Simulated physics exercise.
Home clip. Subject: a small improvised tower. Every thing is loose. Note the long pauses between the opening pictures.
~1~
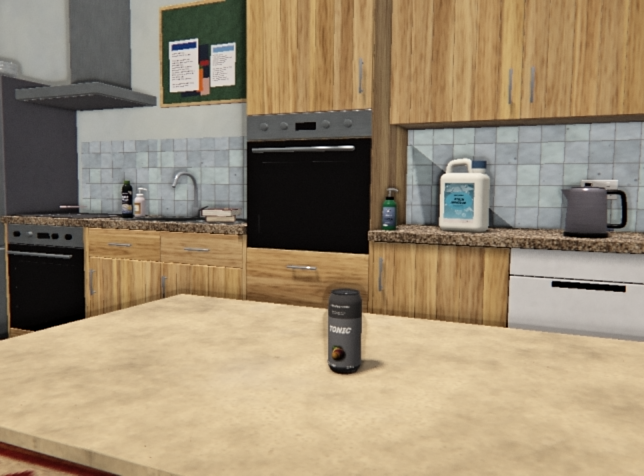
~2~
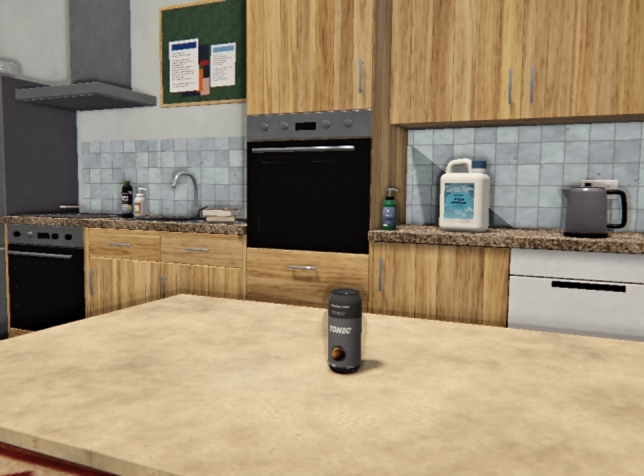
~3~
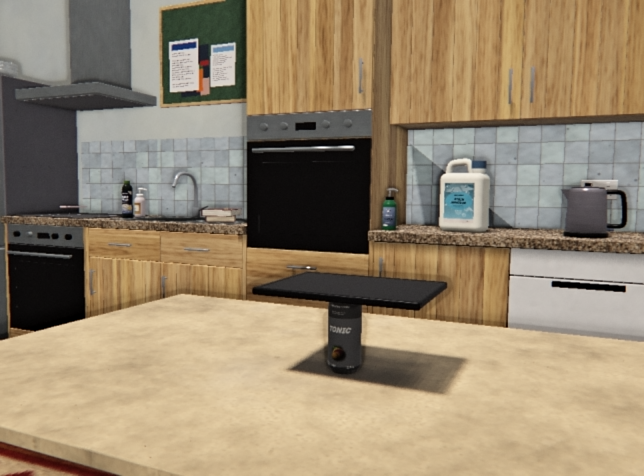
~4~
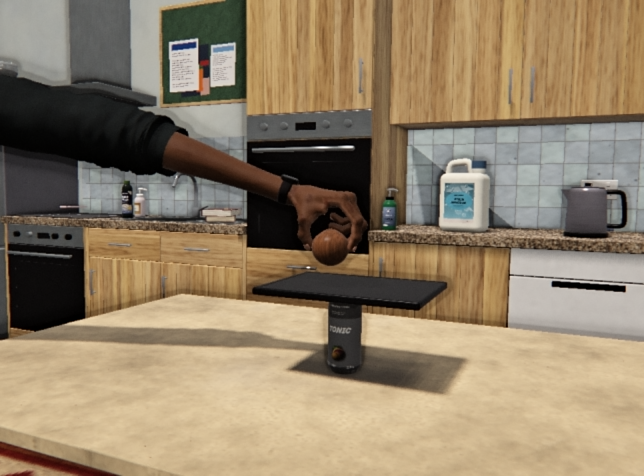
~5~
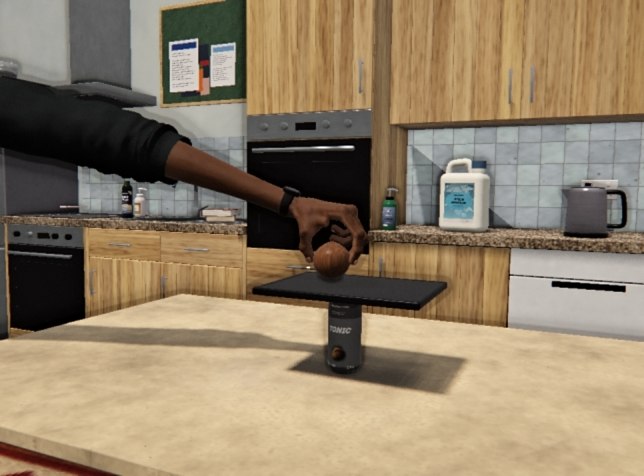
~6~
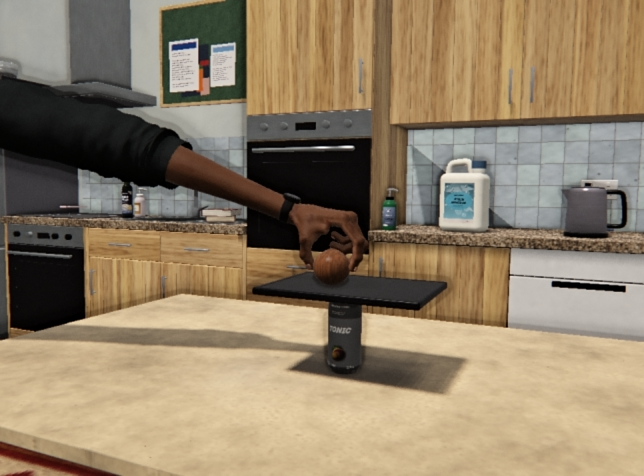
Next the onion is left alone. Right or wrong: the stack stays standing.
Right.
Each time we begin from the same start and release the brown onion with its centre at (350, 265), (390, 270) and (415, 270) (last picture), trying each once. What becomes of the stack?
The first time it stays standing, the second time it collapses, and the third time it collapses.
Then, 0.20 s later than the last frame, all is still.
Then, 0.50 s later than the last frame, brown onion resting near (332, 268).
When it is over, all 3 as before. End places, in pixels of the last picture, brown onion near (332, 268). The stack holds.
